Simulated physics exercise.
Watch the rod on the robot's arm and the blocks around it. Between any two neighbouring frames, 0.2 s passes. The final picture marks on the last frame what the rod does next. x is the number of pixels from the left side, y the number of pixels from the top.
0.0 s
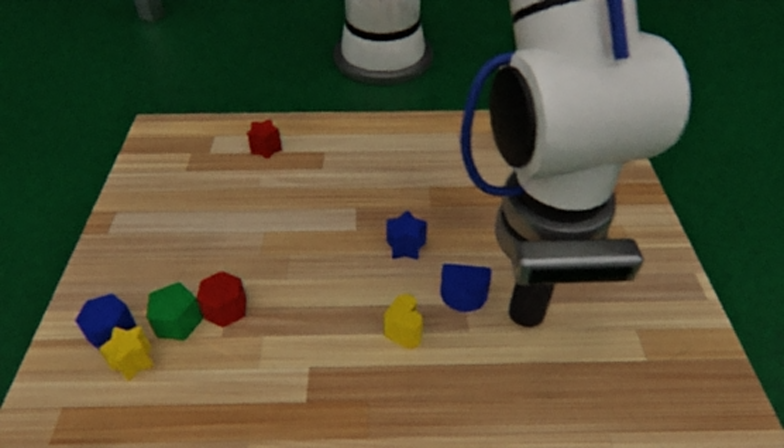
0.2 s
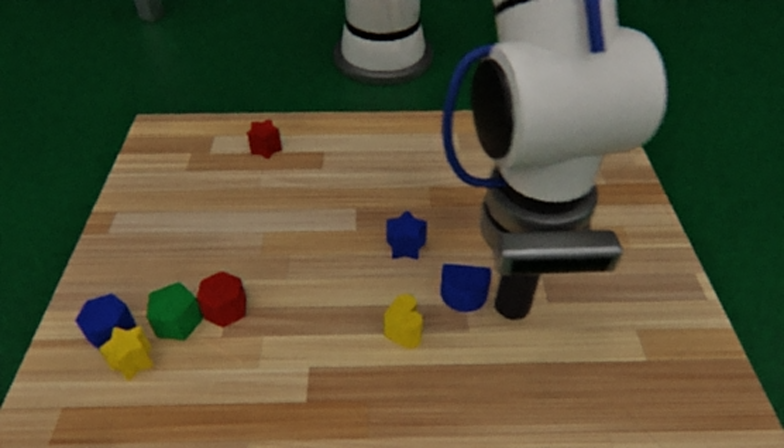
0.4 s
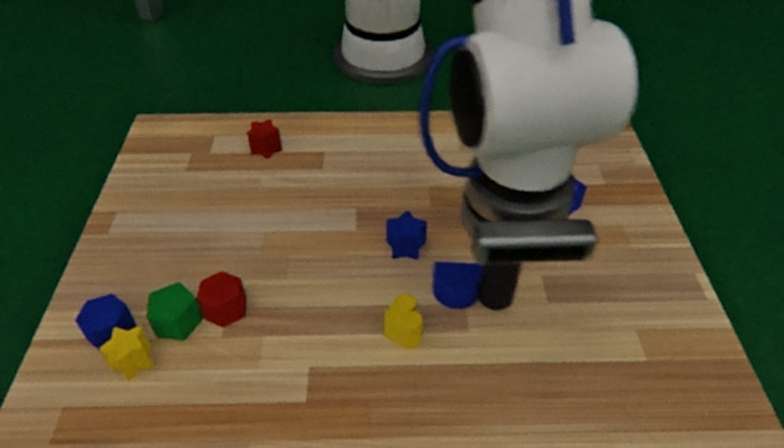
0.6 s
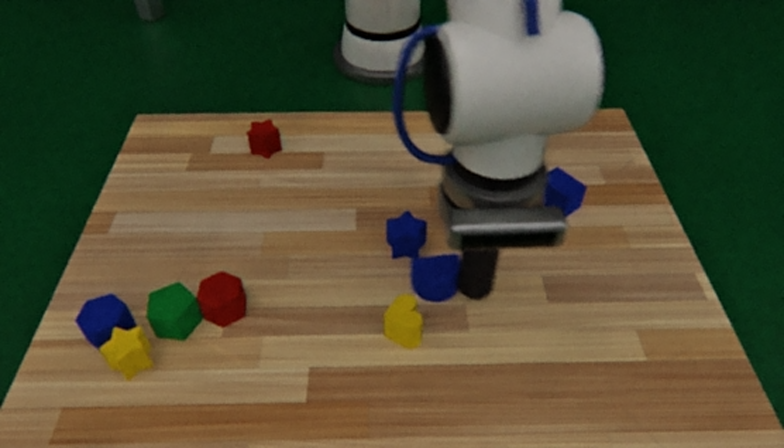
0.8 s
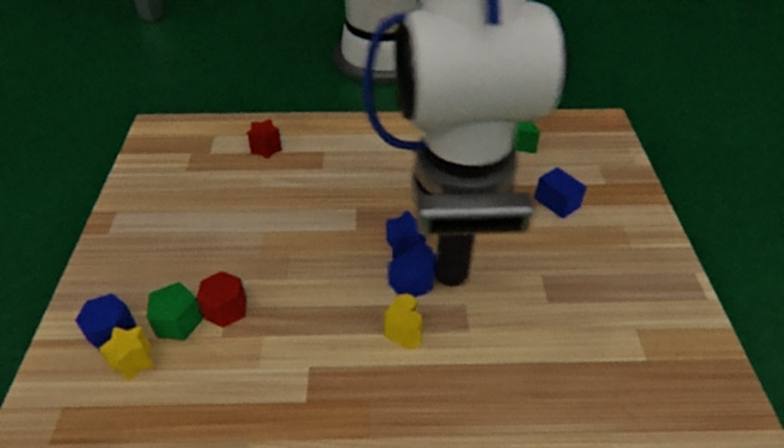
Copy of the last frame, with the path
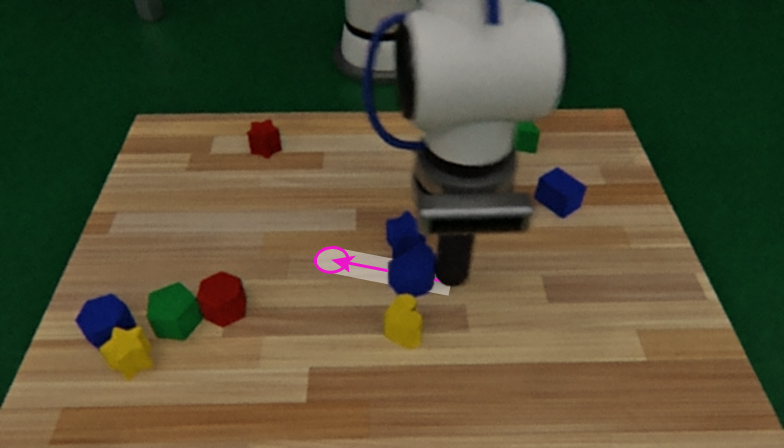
Robot arm moving its dark rod left across a wooden table, pushing a blue half-round block up beside a blue star.
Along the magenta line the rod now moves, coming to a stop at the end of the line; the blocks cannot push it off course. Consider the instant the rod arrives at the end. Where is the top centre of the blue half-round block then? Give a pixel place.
I'd guess (328, 267).
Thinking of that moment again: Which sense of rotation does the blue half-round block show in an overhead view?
From the top, the block rotates counterclockwise.
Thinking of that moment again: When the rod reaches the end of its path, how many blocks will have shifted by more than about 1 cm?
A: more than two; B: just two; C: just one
The answer is C.
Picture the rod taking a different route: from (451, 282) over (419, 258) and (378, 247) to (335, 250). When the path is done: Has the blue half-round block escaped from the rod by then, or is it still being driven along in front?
Slipped clear.
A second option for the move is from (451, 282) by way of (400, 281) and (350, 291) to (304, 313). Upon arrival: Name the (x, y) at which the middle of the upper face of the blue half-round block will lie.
Its top middle is near (263, 283).
Drawn move, from (451, 282) directly to (332, 260).
On the path given first. One third of the way, rod at (410, 266); blue half-round block at (374, 261), turned 30° anticlockwise.
Two thirds of the way, rod at (370, 259); blue half-round block at (341, 265), turned 80° anticlockwise.
At the end, rod at (331, 251); blue star still; blue half-round block at (328, 267), turned 115° anticlockwise.
